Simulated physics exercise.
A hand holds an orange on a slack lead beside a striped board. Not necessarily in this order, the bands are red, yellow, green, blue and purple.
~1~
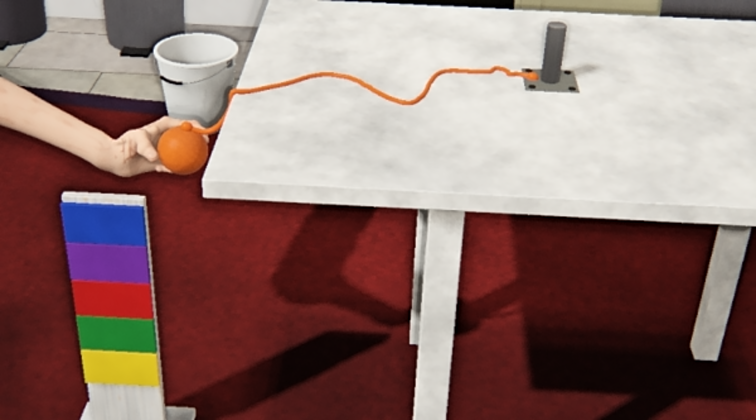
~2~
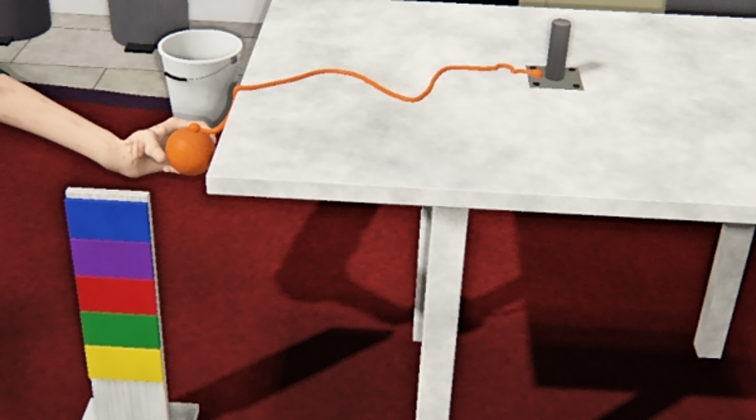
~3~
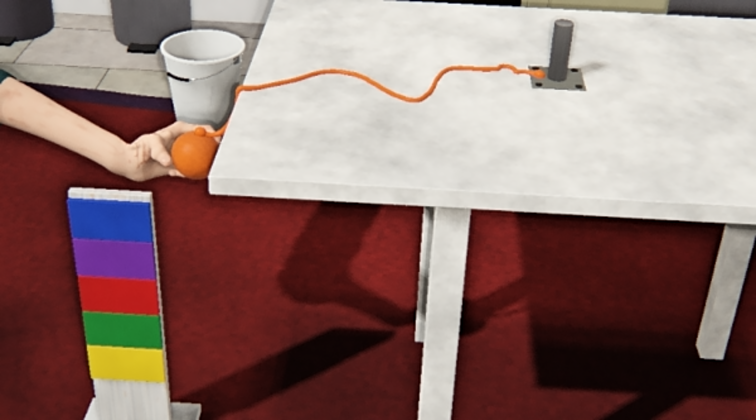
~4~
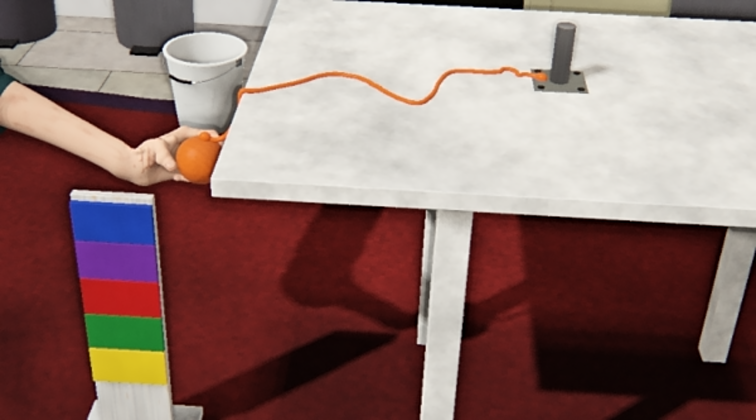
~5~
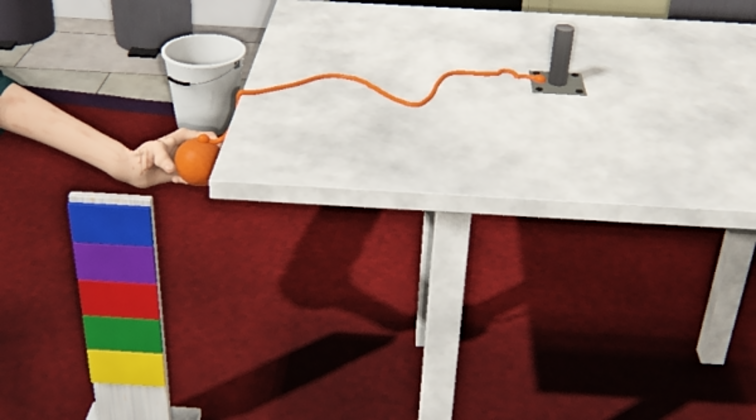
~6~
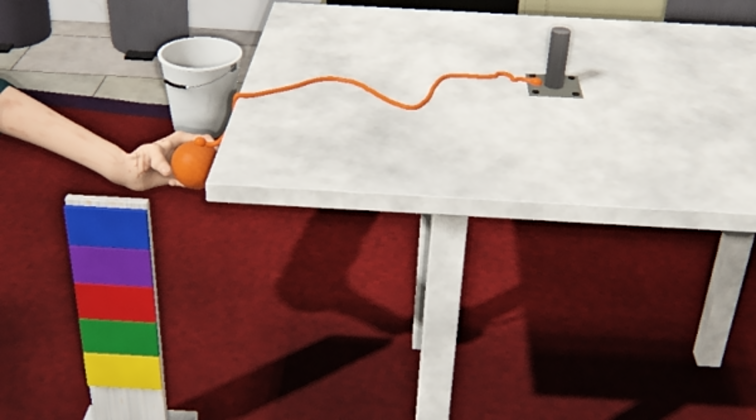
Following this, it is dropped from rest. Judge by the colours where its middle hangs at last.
Level with purple.
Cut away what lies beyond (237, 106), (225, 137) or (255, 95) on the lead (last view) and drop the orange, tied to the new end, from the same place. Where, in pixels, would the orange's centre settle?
The three cuts give roughly (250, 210), (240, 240) and (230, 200) respectively.
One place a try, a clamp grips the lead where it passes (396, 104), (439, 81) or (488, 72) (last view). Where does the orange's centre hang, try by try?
In order of the tries: About (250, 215), then (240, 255), then (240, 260).
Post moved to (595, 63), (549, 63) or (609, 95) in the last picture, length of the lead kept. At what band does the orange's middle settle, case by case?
Result 1: Blue. Result 2: Purple. Result 3: Blue.
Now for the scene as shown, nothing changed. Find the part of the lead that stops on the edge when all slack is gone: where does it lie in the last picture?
At (330, 79), roughly.
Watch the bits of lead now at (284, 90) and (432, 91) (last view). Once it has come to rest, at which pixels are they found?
First: (238, 148). Second: (393, 89).
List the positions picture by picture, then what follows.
The first frame shows orange (183, 150); blue (104, 226); purple (108, 264); red (112, 301); green (117, 336); yellow (120, 370).
The second frame shows orange (191, 151); lead through (506, 66) (438, 74) (399, 97) (330, 71) (256, 88).
The third frame shows orange (196, 155).
The fourth frame shows orange (201, 160); lead through (511, 70) (443, 78) (404, 100) (335, 74) (260, 91).
The fifth frame shows orange (200, 162).
The sixth frame shows orange (196, 165); lead through (506, 75) (438, 82) (399, 105) (330, 79) (255, 95).
Soon after, orange near (220, 264); level with purple.
After that, orange near (264, 259); level with purple.
And then, orange near (256, 270); level with purple.
In the end, orange near (235, 272); level with purple. Its centre hangs level with the purple band.
